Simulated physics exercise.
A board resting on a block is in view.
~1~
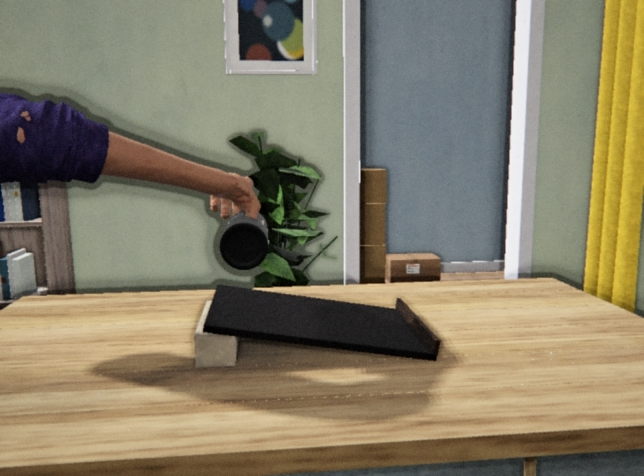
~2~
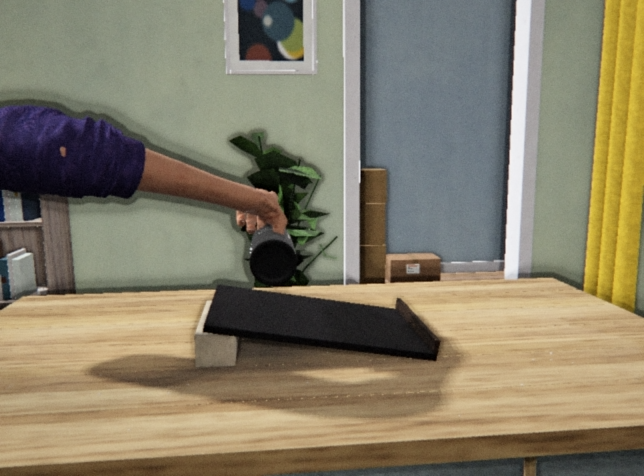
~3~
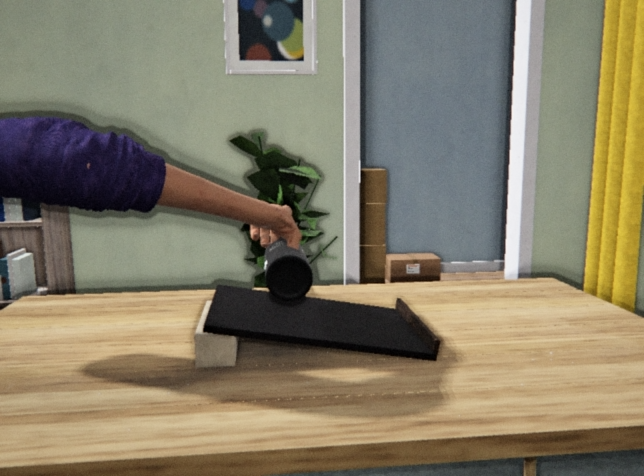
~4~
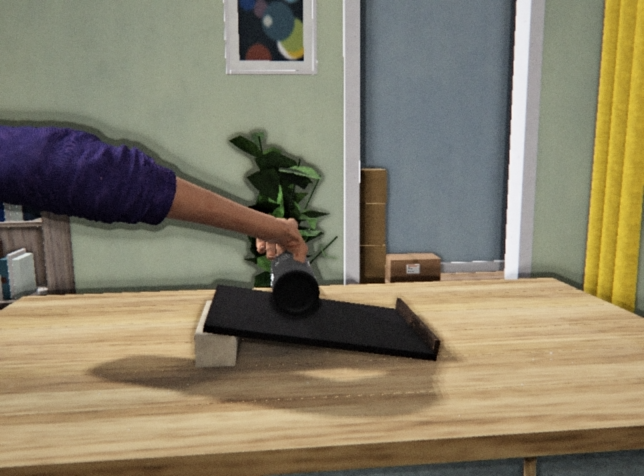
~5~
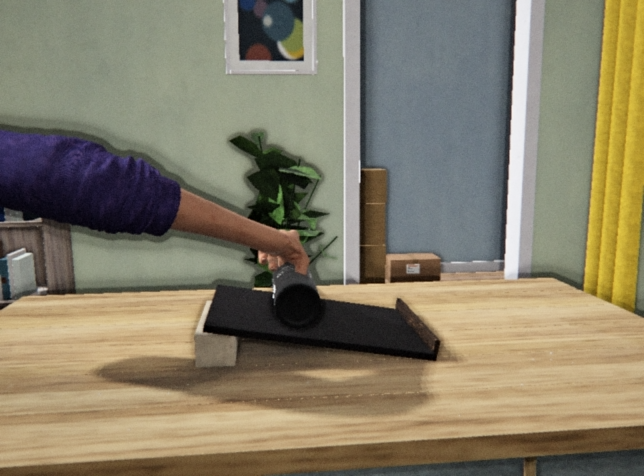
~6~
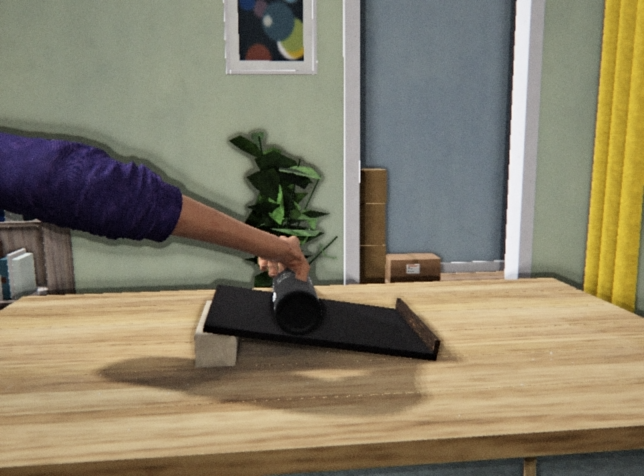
A hand lowers a black bottle onto a sloping black board and keeps holding it.
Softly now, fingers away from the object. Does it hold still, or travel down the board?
Fails to hold.
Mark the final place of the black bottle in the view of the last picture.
It winds up at roughly (397, 307).
Then, 0.50 s later than the last frame, black bottle moved about its own width near (335, 298).
Then, 0.70 s later than the last frame, black bottle moved well along near (385, 305).
When it is over, moved from the start, black bottle. End places, in pixels of the last picture, black bottle near (397, 307). The black bottle runs down the board.
